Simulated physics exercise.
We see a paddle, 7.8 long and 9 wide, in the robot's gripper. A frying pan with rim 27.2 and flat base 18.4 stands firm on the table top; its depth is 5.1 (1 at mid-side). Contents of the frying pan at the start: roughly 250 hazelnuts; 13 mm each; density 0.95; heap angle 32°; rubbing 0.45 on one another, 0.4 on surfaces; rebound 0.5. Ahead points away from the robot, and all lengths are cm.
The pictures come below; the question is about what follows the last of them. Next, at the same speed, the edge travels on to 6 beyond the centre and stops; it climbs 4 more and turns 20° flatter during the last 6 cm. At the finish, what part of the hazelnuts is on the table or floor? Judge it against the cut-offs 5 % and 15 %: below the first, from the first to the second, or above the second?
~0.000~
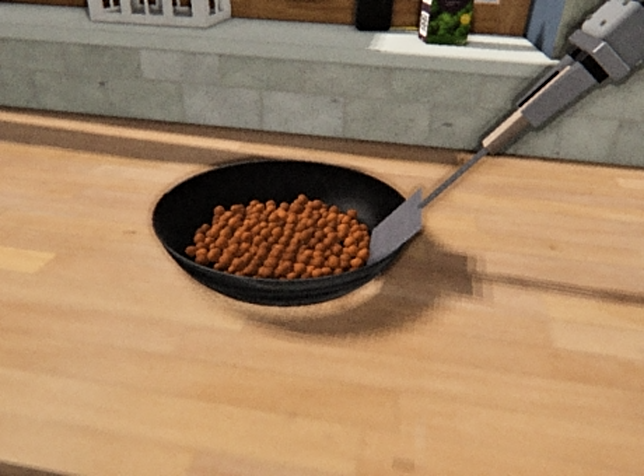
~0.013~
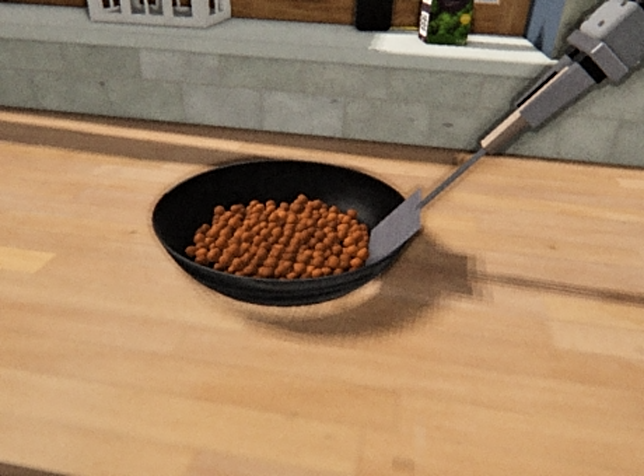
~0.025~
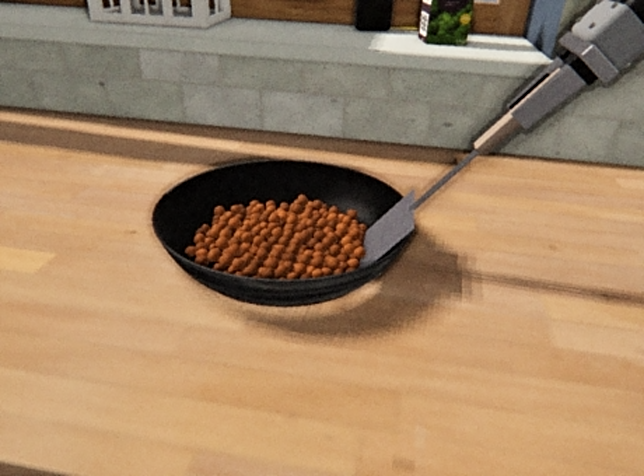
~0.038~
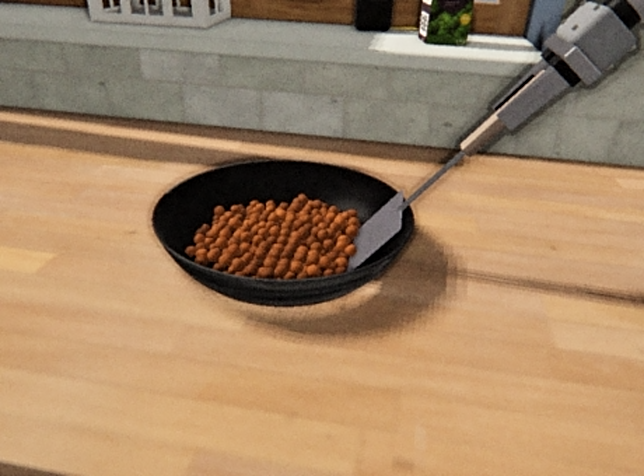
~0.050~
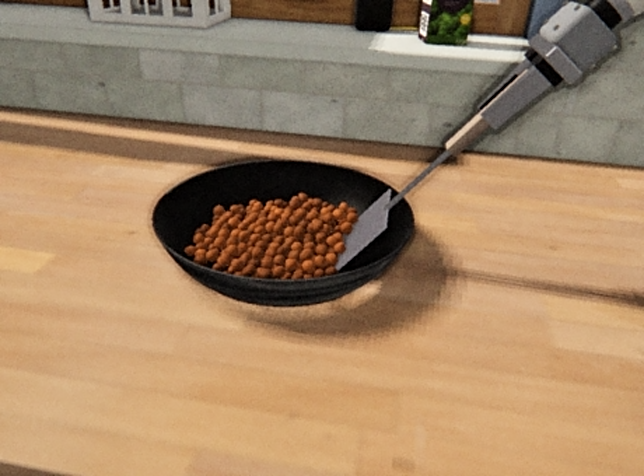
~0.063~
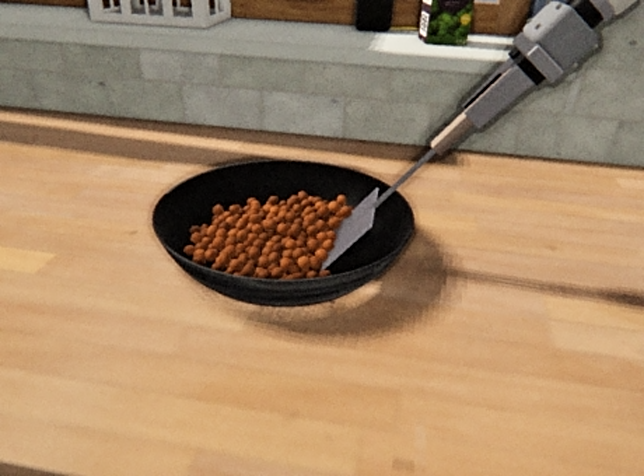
From 5 to 15 %.
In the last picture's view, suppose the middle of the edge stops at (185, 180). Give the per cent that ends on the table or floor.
I'd estimate about 30 per cent.
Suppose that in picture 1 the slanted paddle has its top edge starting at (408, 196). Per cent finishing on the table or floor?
Spill: Approx. 10 per cent.
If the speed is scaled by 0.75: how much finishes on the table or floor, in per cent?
About 0 per cent.
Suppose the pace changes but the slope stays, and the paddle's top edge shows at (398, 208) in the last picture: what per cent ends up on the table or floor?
Estimate: Close to 0 %.
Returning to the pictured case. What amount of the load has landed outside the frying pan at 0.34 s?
8 per cent.
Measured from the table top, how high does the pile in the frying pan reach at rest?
Height at the end: Around 4.5 cm.
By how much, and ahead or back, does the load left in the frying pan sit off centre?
It rests close to 5.0 centimetres ahead of centre.
After 0.09 s, sloping 52°, highest piece 6 above the table; 254 in the frying pan.
After 0.12 s, sloping 45°, highest piece 7 above the table; 254 in the frying pan.
After 0.34 s, sloping 32°, highest piece 7 above the table; 229 in the frying pan, 21 on the table or floor, 4 on the blade or in flight.
After 1.39 s, sloping 32°, highest piece 4 above the table; 229 in the frying pan, 25 on the table or floor.
At rest, 229 in the frying pan, 25 on the table or floor. That is 10 % on the table or floor.
